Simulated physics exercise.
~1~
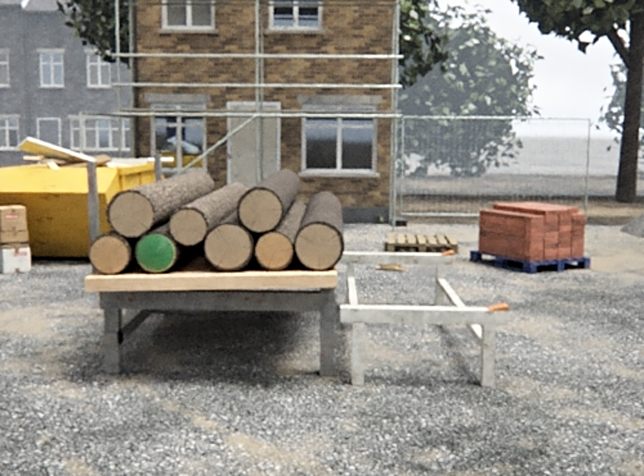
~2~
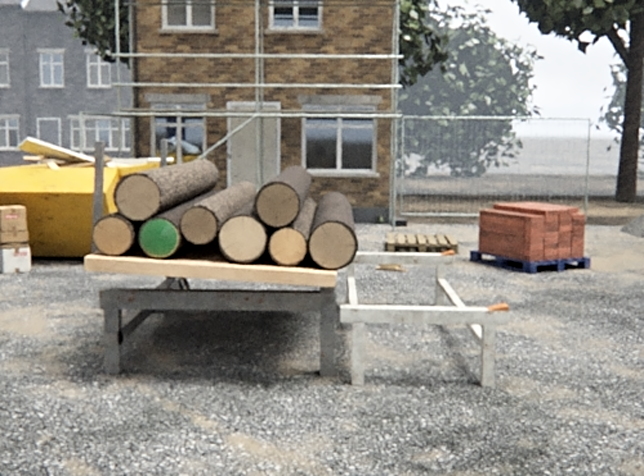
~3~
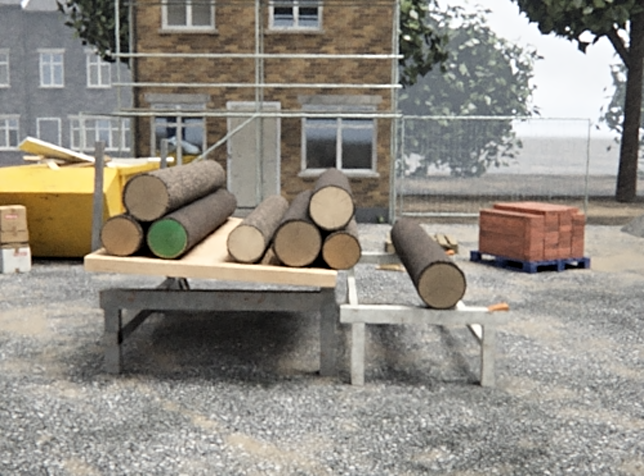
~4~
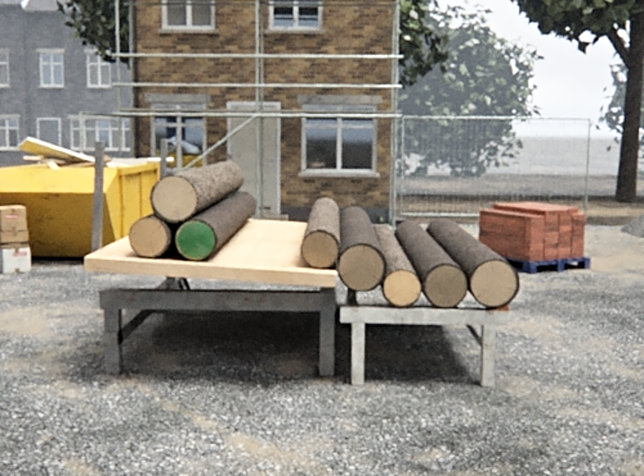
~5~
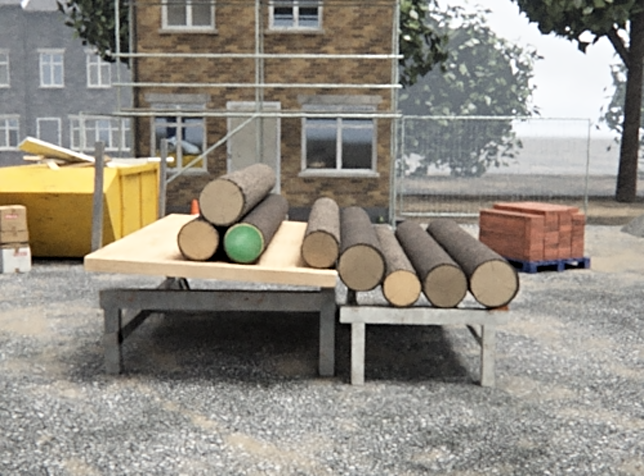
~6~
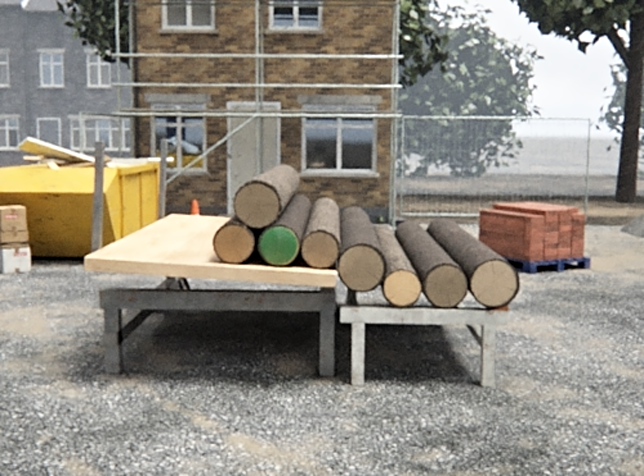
Eight logs piled on a wooden deck shifted as it tilted, and several rolled right onto the lower metal rack beside it; the green-ended log followed slowly and stopped still on the deck, with another log resting on top.
